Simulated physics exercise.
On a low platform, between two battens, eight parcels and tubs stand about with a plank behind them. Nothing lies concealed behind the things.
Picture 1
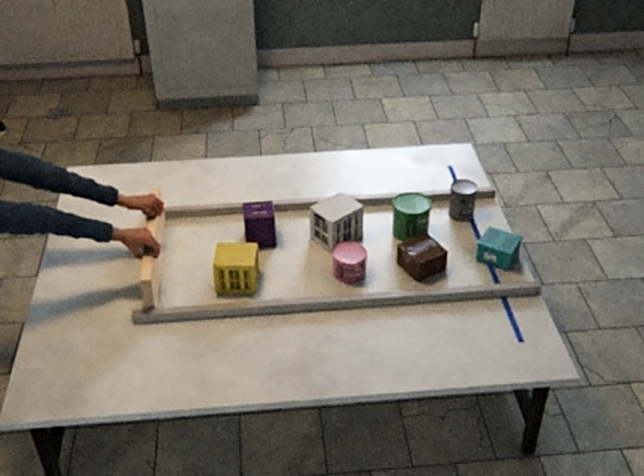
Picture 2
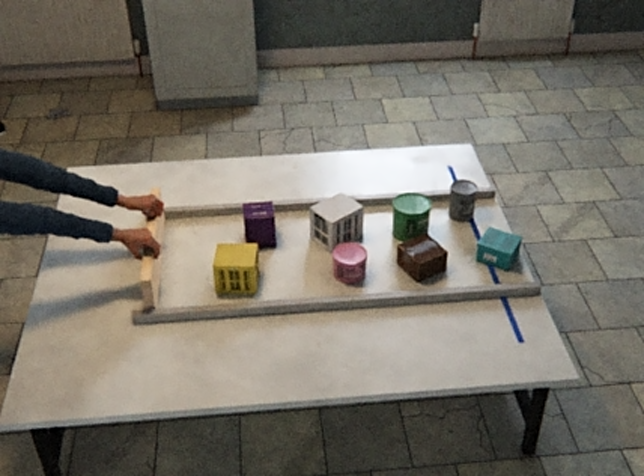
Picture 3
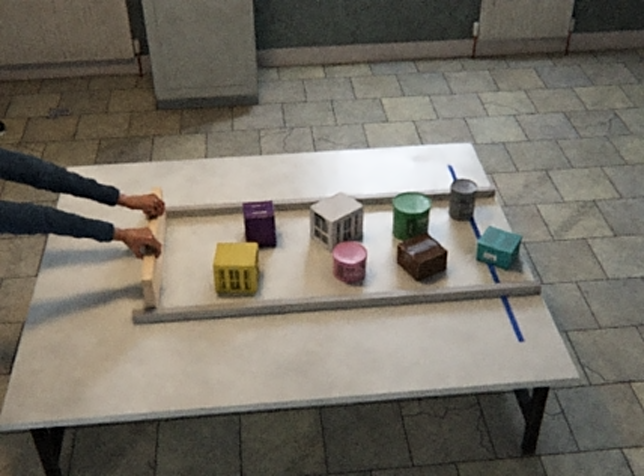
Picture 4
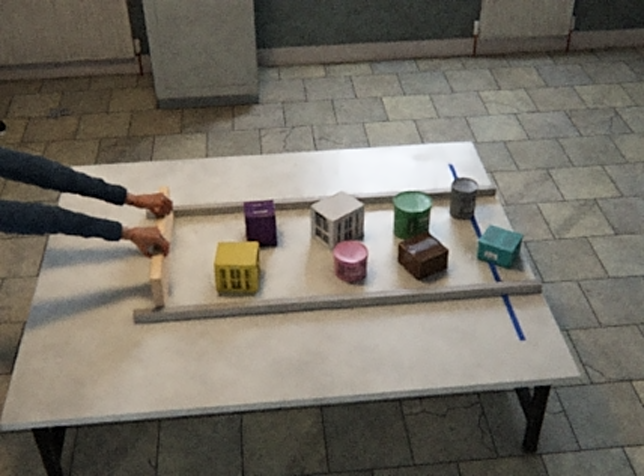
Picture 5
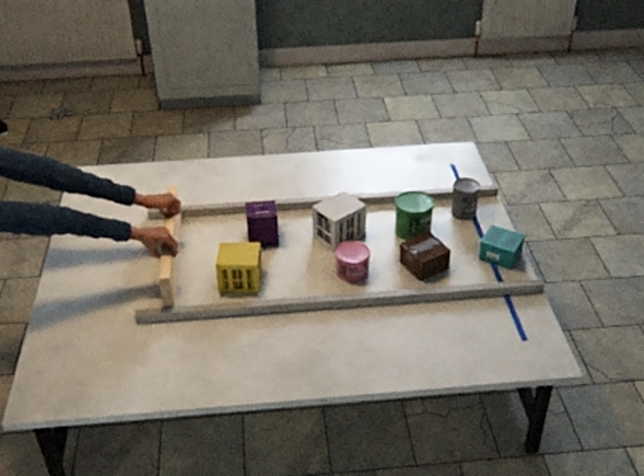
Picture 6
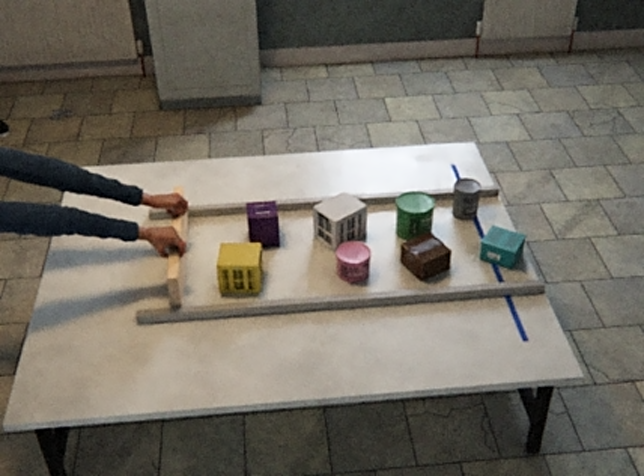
Wooden plank, held by two hands, edging slightly right between battens on a low table, the coloured boxes and tubs staying still.
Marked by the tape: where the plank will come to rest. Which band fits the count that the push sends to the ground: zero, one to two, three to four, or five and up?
The band is five and up.
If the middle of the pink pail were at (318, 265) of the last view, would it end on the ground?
Result: It falls away.
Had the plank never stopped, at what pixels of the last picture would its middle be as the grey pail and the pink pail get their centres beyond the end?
For the grey pail at (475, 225), for the pink pail at (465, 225).
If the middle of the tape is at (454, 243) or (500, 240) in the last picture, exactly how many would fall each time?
Try by try, 3 and 6.
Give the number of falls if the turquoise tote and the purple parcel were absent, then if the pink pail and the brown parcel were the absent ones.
The first removal gives 3, the second gives 4.
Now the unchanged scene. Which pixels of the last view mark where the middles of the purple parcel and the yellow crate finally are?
For the purple parcel it's (493, 207), and for the yellow crate it's (514, 247).
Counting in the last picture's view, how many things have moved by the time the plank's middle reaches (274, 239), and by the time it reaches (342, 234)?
The first count is 2, and then it's 6.
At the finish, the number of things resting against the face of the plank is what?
All in all, 2.
Soon after, none off yet; turquoise tote at rest near (502, 247); grey pail at rest near (466, 200); brown parcel at rest near (426, 256).
Then, none off yet; turquoise tote moved a little near (520, 246); grey pail at rest near (466, 200); brown parcel moved about its own width near (482, 254).
At rest, the number that fall off is five or more; fallen, white crate, pink pail, green pail, brown parcel, grey pail and turquoise tote.
